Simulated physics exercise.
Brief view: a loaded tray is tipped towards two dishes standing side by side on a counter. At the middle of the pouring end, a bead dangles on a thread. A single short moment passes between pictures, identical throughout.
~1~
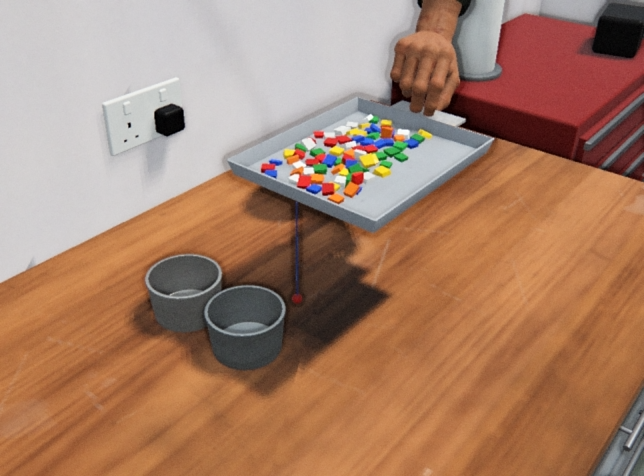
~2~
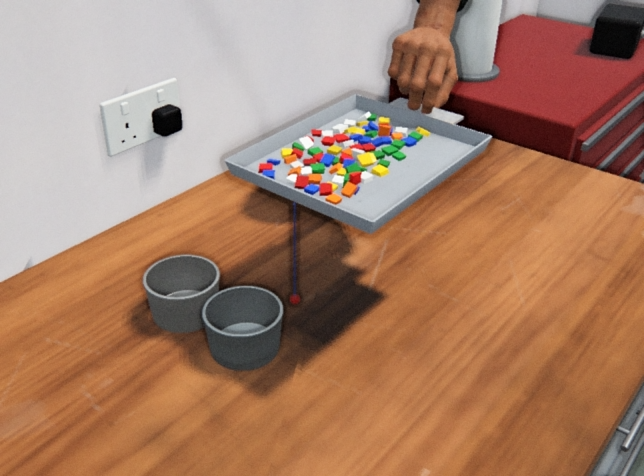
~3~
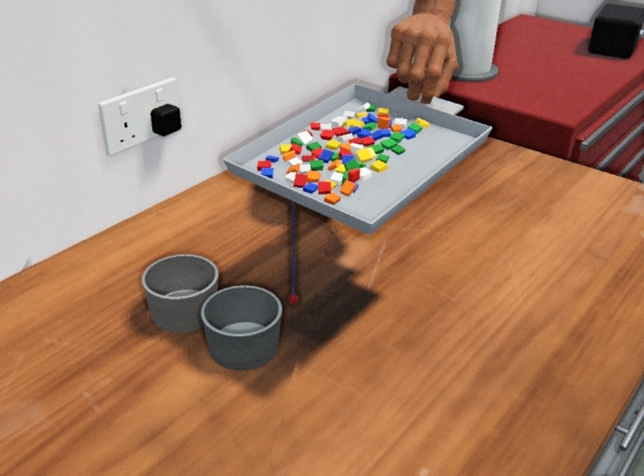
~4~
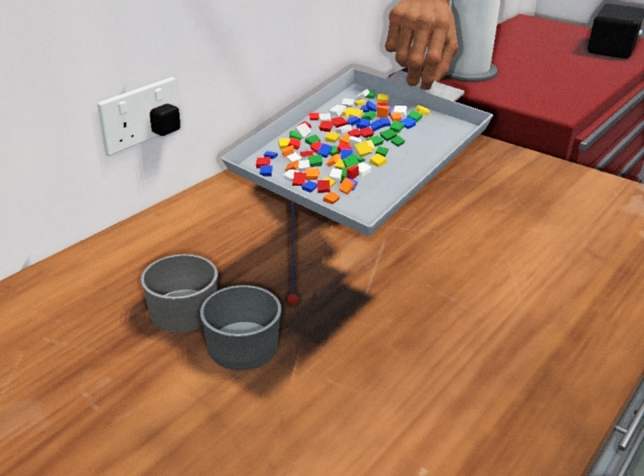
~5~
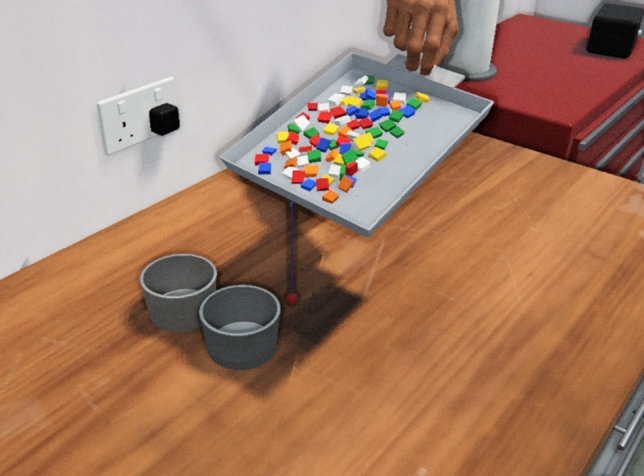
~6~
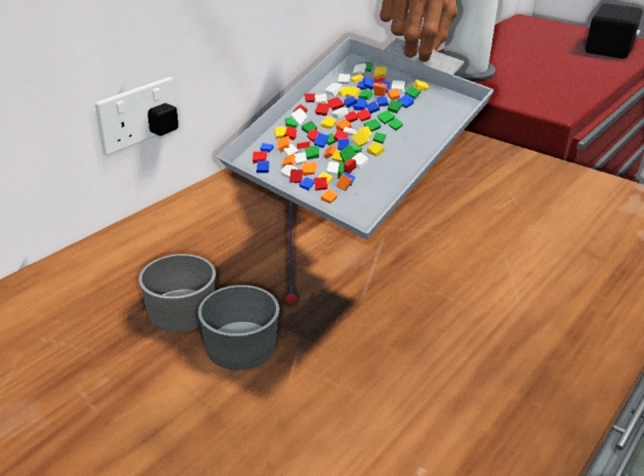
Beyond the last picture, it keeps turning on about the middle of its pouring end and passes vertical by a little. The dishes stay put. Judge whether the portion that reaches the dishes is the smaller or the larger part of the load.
It is the smaller part.
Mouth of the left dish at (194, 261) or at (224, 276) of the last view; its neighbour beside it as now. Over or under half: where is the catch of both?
First the smaller part, then the smaller part.
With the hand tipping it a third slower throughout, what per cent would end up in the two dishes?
Close to 10 in a hundred.
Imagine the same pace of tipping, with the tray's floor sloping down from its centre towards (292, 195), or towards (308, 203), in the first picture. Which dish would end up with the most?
Okay, first try the right-side one, second try the right-side one.
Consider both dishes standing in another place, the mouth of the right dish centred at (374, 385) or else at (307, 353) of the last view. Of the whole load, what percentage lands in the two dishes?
50, then 70 %.
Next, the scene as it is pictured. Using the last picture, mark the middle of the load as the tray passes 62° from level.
I'd put the middle of the pieces at roughly (314, 179).
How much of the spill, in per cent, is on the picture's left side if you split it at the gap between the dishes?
Estimate: About 0 per cent.
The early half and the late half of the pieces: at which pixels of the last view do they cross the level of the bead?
Around (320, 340) at first; around (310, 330) after that.
Just after the last frame, tray tipped steeply; almost all on the tray; just a few in the air.
A moment on, tray tipped right over; roughly half on the tray; just a few in the right dish; roughly a third outside both; about a tenth in the air.
Further on, tray tipped past a quarter turn; about a tenth in the right dish; almost all outside both.
When it is over, tray tipped past a quarter turn; about a tenth in the right dish; not one in the left dish; almost all outside both.
